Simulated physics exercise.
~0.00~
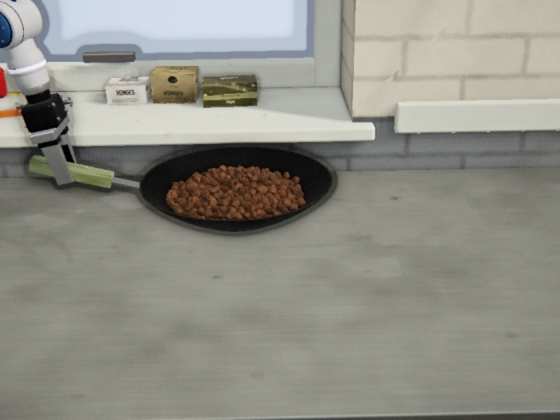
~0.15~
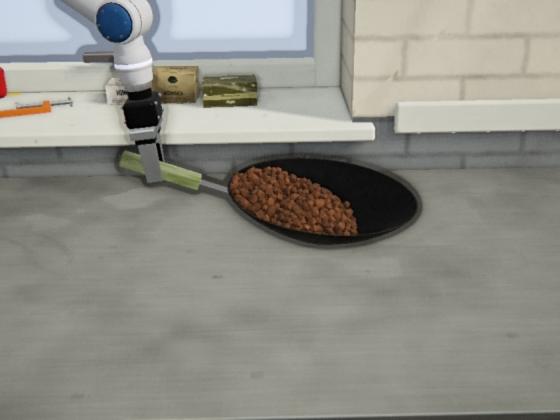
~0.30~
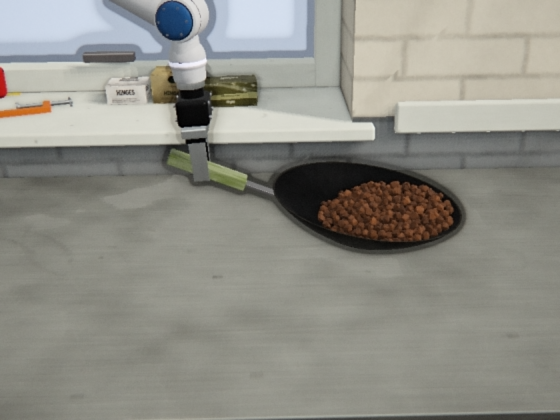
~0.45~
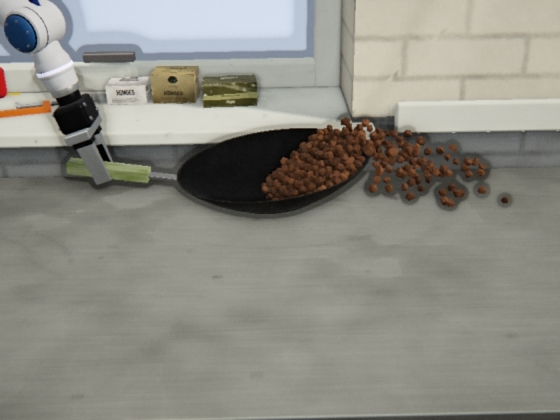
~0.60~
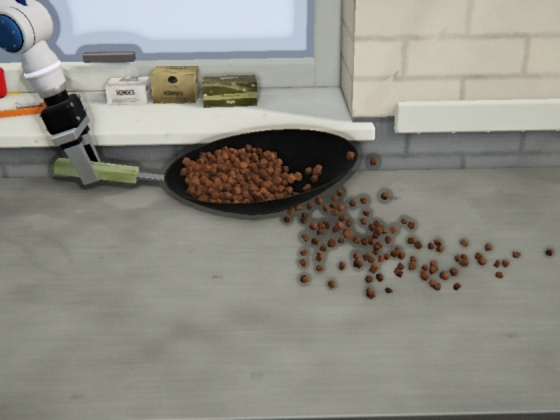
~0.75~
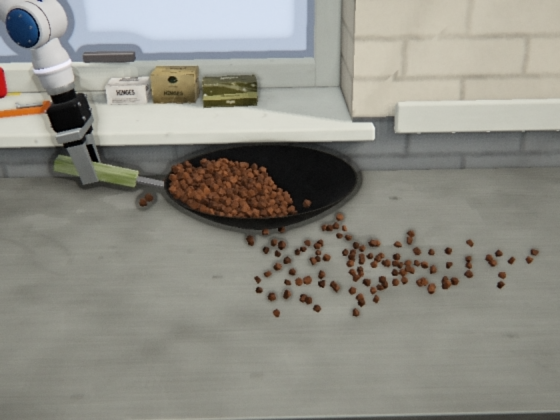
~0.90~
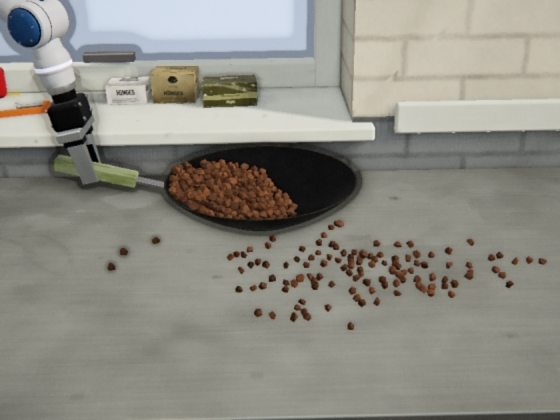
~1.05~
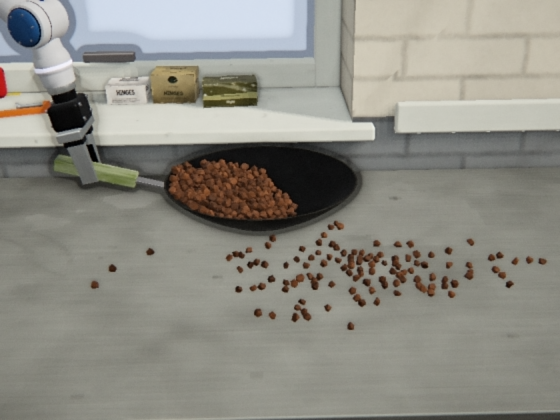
A robot arm slid a dark wok of brown pellets to the right along a gray counter, then pulled it back left, flinging some over the far rim. The wok stopped still mostly loaded, with spilled pellets scattered across the counter.
